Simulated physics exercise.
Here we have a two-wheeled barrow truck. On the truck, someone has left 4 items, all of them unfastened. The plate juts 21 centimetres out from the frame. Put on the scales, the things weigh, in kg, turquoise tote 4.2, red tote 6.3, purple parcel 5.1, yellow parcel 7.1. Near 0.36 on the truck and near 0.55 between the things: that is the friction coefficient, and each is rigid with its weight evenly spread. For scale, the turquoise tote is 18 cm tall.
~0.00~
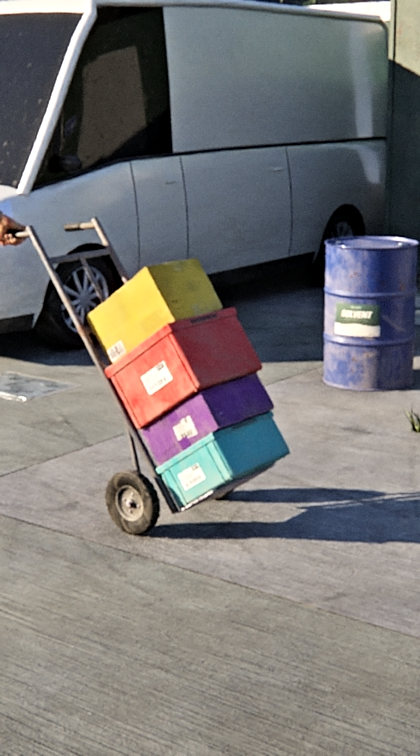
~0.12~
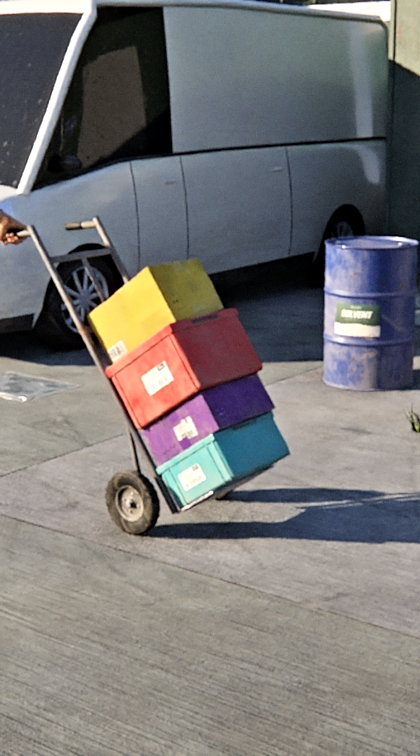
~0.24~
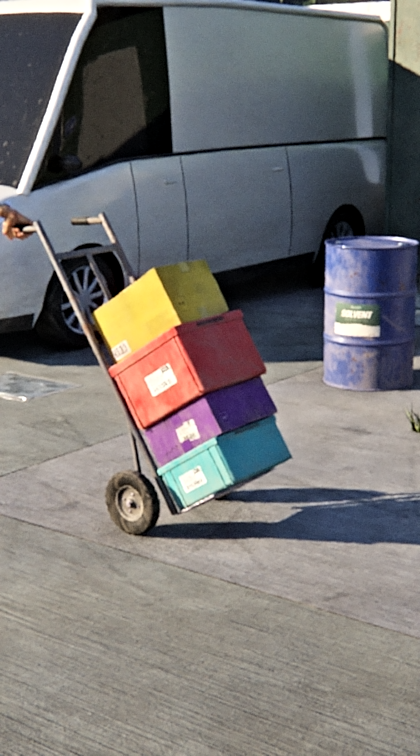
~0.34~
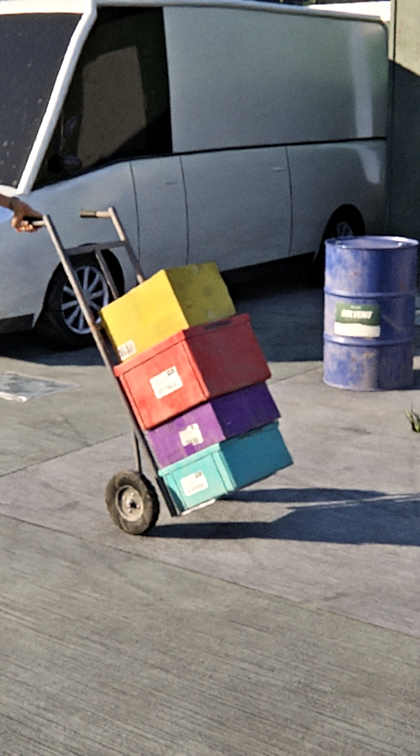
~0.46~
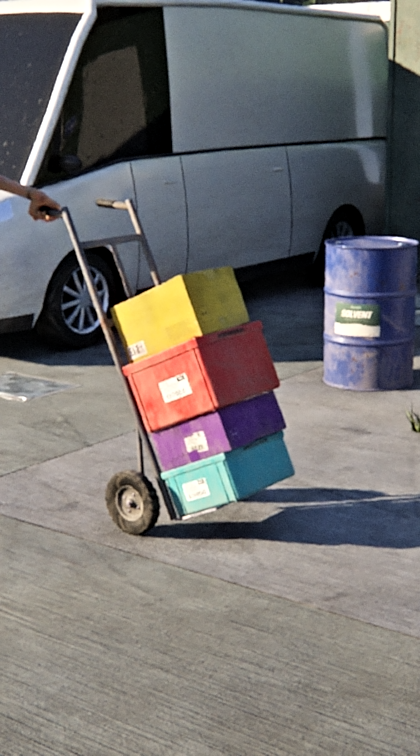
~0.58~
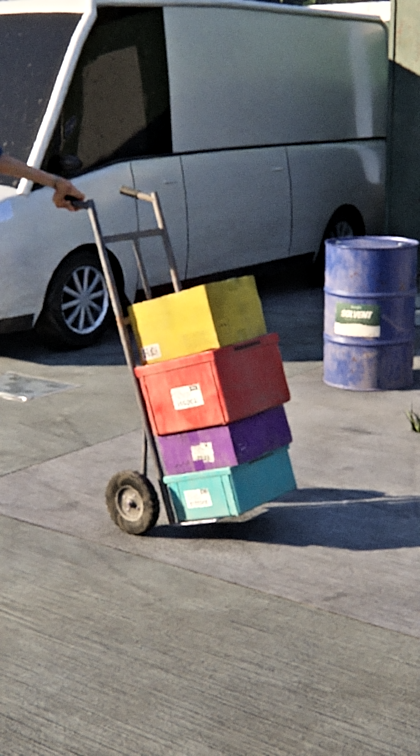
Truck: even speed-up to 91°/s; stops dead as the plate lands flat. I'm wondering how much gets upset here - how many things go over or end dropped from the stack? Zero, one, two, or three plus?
I'd say three or more things.
After 0.98 s, truck upright; red tote tipped 11° from how it sat near (263, 414); turquoise tote tipped 11° from how it sat near (238, 502); yellow parcel tipped 11° from how it sat.
After 1.48 s, truck upright; yellow parcel now dropped from the stack; red tote tipped 42° from how it sat near (321, 439); turquoise tote tipped 42° from how it sat near (256, 492).
After 1.68 s, truck upright; red tote and purple parcel now dropped from the stack; turquoise tote tipped 71° from how it sat near (276, 495).
After 1.88 s, truck upright; turquoise tote on its side near (296, 502).
At rest (3.2 s), dropped from the stack, red tote, purple parcel and yellow parcel; tipped over on the truck, turquoise tote. In the last view, turquoise tote near (290, 504), red tote near (393, 520).
